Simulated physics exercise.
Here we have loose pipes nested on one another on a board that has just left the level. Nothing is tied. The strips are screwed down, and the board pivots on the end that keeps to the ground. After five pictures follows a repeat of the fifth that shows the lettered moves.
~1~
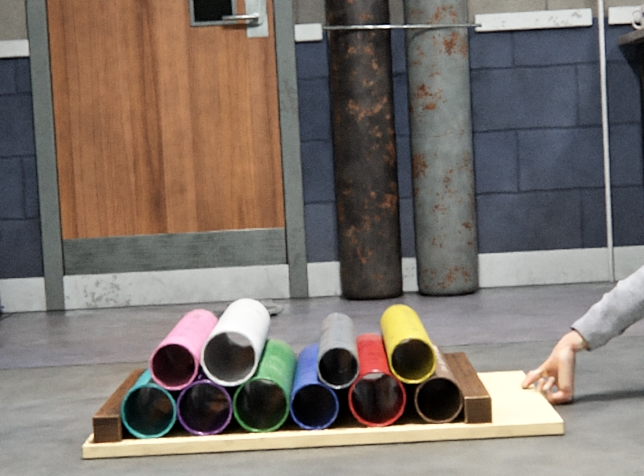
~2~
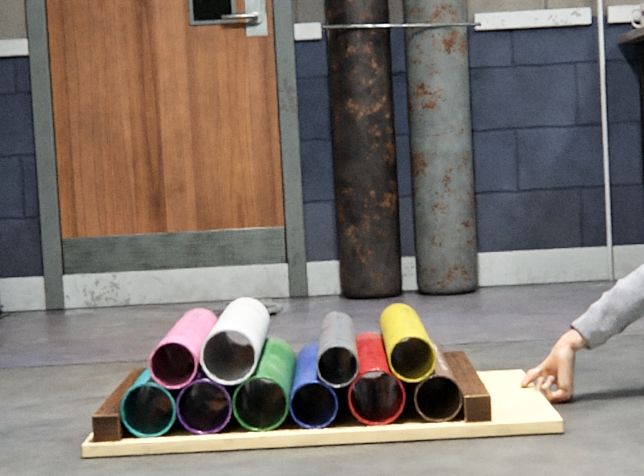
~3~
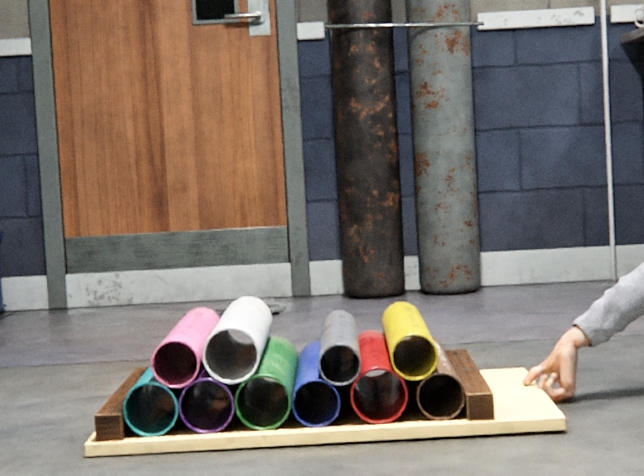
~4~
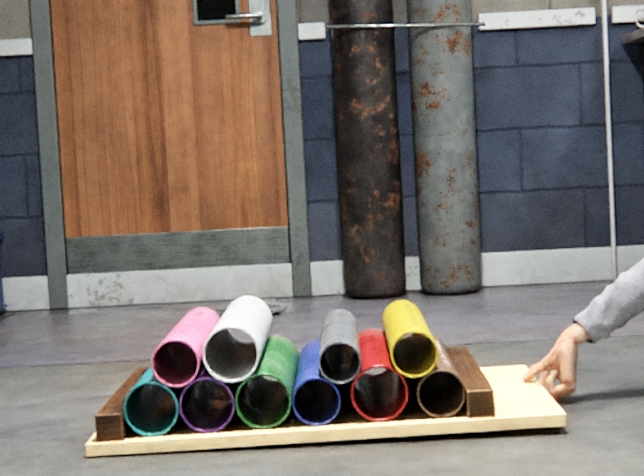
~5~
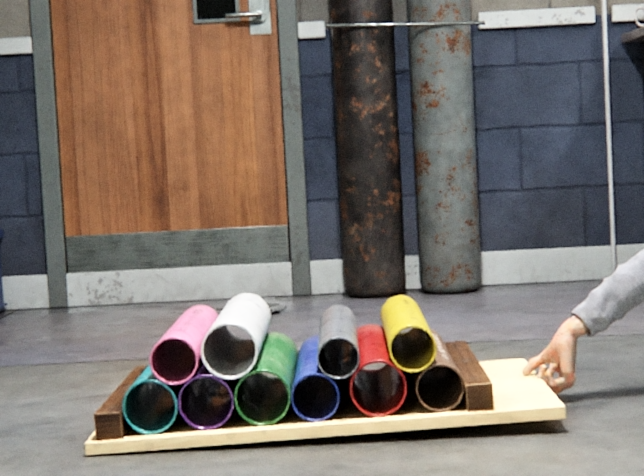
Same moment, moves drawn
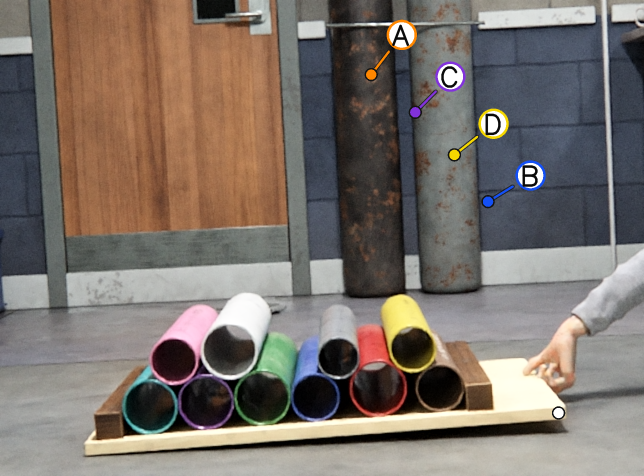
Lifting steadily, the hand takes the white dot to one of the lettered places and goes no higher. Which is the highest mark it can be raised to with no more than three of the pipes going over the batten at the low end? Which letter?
It can be raised to D.
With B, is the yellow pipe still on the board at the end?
The yellow pipe: Yes.
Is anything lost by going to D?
At D: Yes.
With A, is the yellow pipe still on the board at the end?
No.
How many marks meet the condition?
The number is two.
On the marked copy, A at (371, 75); B at (488, 202); C at (416, 112); D at (454, 155); the white dot at (559, 413).
Taking D. A third of the way, board at 20°.
Two thirds of the way, board at 36°.
When it is over, board at 36°, three over the low batten (pink, white, grey).
As for the rest, A four over the low batten (yellow, pink, white, grey); B three over the low batten (pink, white, grey); C four over the low batten (yellow, pink, white, grey).
